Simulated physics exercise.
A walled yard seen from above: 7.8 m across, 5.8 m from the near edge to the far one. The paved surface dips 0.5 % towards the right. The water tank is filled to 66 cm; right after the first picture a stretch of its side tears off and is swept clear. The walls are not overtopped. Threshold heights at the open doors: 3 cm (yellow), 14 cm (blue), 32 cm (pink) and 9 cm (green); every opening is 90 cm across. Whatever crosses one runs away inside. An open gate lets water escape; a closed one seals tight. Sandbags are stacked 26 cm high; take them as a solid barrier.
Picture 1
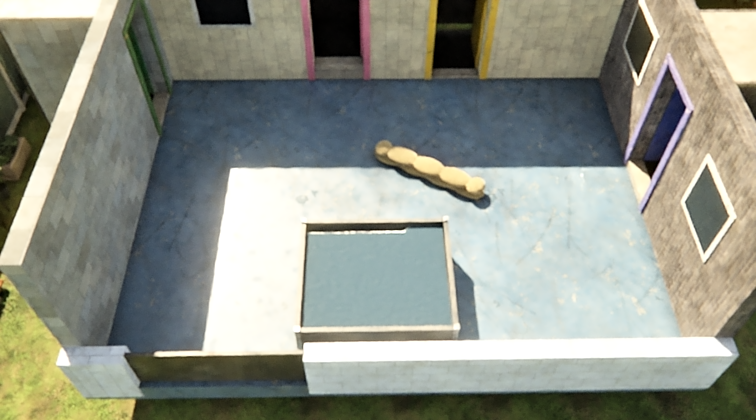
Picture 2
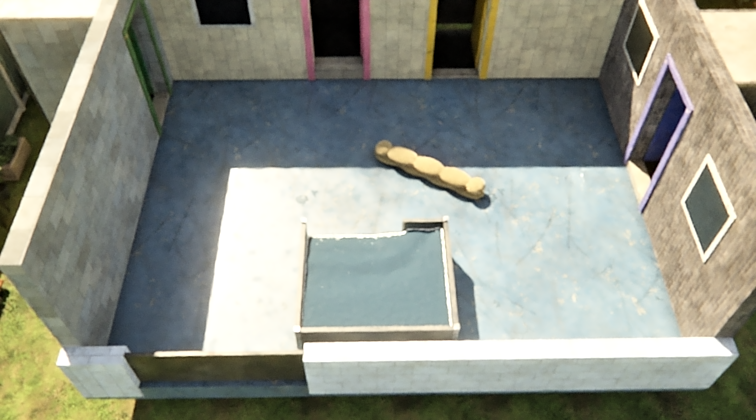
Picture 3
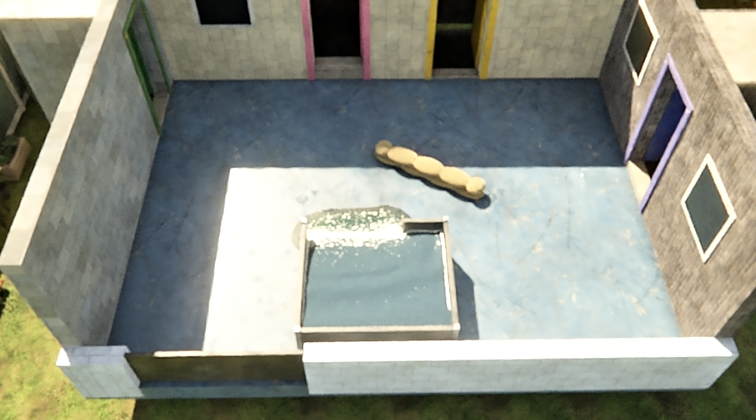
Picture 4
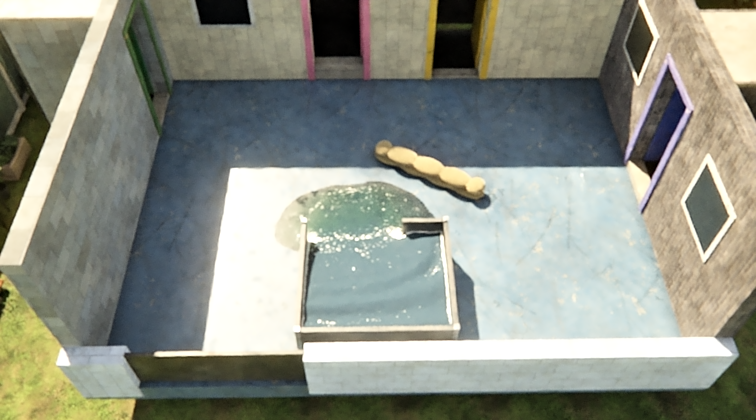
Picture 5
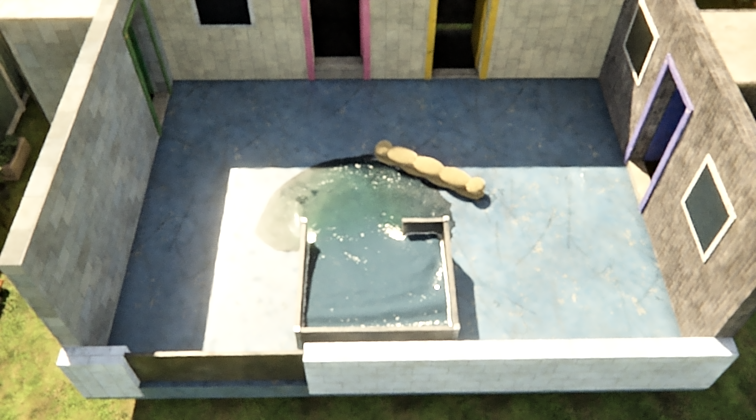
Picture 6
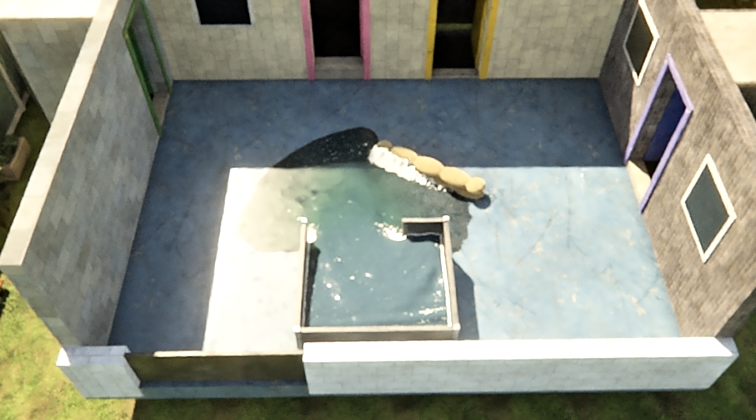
At the start, a square tank of still water sits in a walled yard near a row of sandbags. Part of its far side gives way and water pours out through the gap, spreading across the paving in a widening pool, then washes against the sandbags and runs past their left end.
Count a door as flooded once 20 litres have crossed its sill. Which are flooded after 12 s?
Door by door: At the yellow door it does not reach the limit; at the blue door it does not reach the limit; at the pink door it does not reach the limit; at the green door it passes the limit.
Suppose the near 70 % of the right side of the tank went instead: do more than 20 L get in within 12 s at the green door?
Then: Green below.
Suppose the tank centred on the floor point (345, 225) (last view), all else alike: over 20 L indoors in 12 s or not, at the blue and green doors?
Then: Blue below, green above.
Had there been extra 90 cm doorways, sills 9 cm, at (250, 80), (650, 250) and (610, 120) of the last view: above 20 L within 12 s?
In turn: Above, below, not over.
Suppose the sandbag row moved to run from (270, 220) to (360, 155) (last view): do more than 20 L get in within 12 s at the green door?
Then: Green below.
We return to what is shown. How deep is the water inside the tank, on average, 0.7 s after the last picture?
Roughly 35 cm on average.
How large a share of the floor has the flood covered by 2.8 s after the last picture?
Near 50 per cent is wet.
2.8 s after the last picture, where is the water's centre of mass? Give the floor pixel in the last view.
Near (331, 180).
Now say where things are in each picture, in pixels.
In the first frame, still water, 66 cm deep, in the water tank at (376, 275).
In the second frame, water pours out on the water tank's far side and has run 0.8 m, to a hidden place; typically 5 cm deep outside, 66 cm at the water tank's back.
In the third frame, water pours out on the water tank's far side and has run 1.0 m, to (403, 217); typically 11 cm deep outside, 66 cm at the water tank's back.
In the fourth frame, water pours out on the water tank's far side and has run 1.4 m, to (387, 187); typically 8 cm deep outside, 62 cm at the water tank's back.
In the fifth frame, the front is at (371, 160), 1.9 m from the gap on the water tank's far side; 3.8 m2 of floor is under water; 56 cm left at the back of the water tank.
In the sixth frame, the front is at (364, 131), 2.5 m from the gap on the water tank's far side; 5.2 m2 of floor is under water; 58 cm left at the back of the water tank.
Then, 0.7 s after the last picture water covers 25 % of the floor and is deepest (36 cm) near (382, 165); yellow door not reached, blue door not reached, pink door 27 cm at the sill, 0 L in, green door not reached.
Then, 1.5 s after the last picture water covers 40 % of the floor and is deepest (29 cm) near (292, 85); yellow door 2 cm at the sill, 0 L in, blue door not reached, pink door 26 cm at the sill, 0 L in, green door not reached.
Then, 2.8 s after the last picture water covers 50 % of the floor and is deepest (28 cm) near (173, 85); yellow door 4 cm at the sill, 0 L in, blue door not reached, pink door 14 cm at the sill, 0 L in, green door 22 cm at the sill, 47 L in.
Then, 6.3 s after the last picture water covers 90 % of the floor and is deepest (15 cm) near (279, 369); yellow door 3 cm at the sill, 2 L in, blue door 5 cm at the sill, 0 L in, pink door 8 cm at the sill, 0 L in, green door 9 cm at the sill, 121 L in.
Then, 11.3 s after the last picture water covers 95 % of the floor and is deepest (9 cm) near (658, 283); yellow door 3 cm at the sill, 3 L in, blue door 6 cm at the sill, 0 L in, pink door 4 cm at the sill, 0 L in, green door 3 cm at the sill, 122 L in.
